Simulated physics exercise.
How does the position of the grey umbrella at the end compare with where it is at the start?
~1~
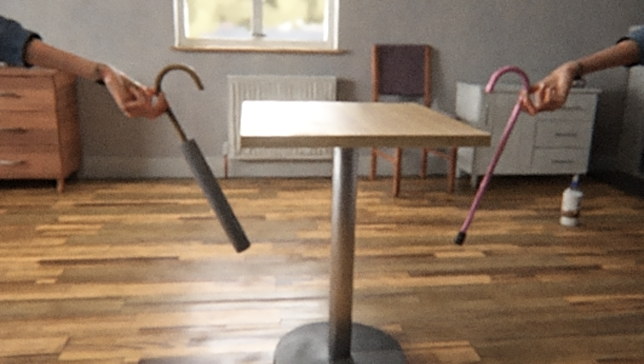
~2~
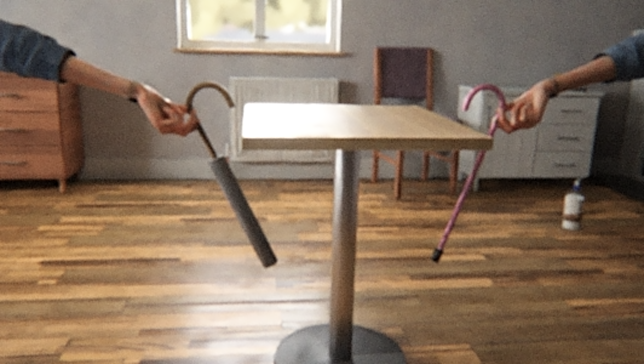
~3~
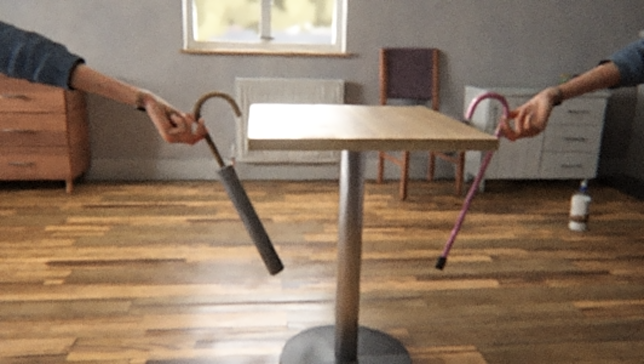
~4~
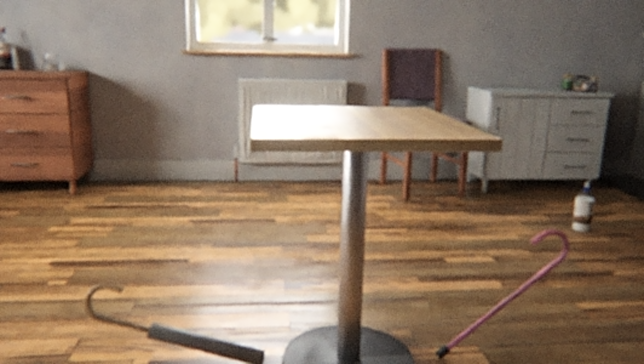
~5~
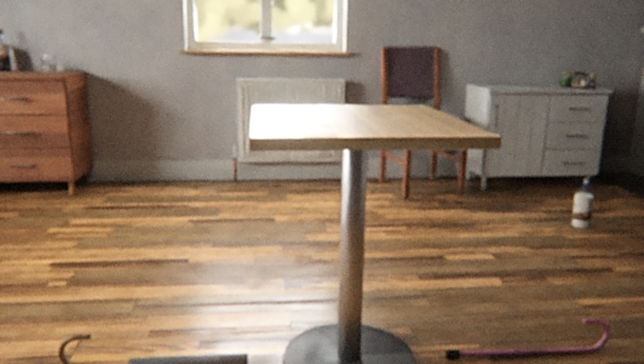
At the start the grey umbrella is held up by a hand to the left of the table, and by the end it lies on the floor at the lower left, beside the table's base.
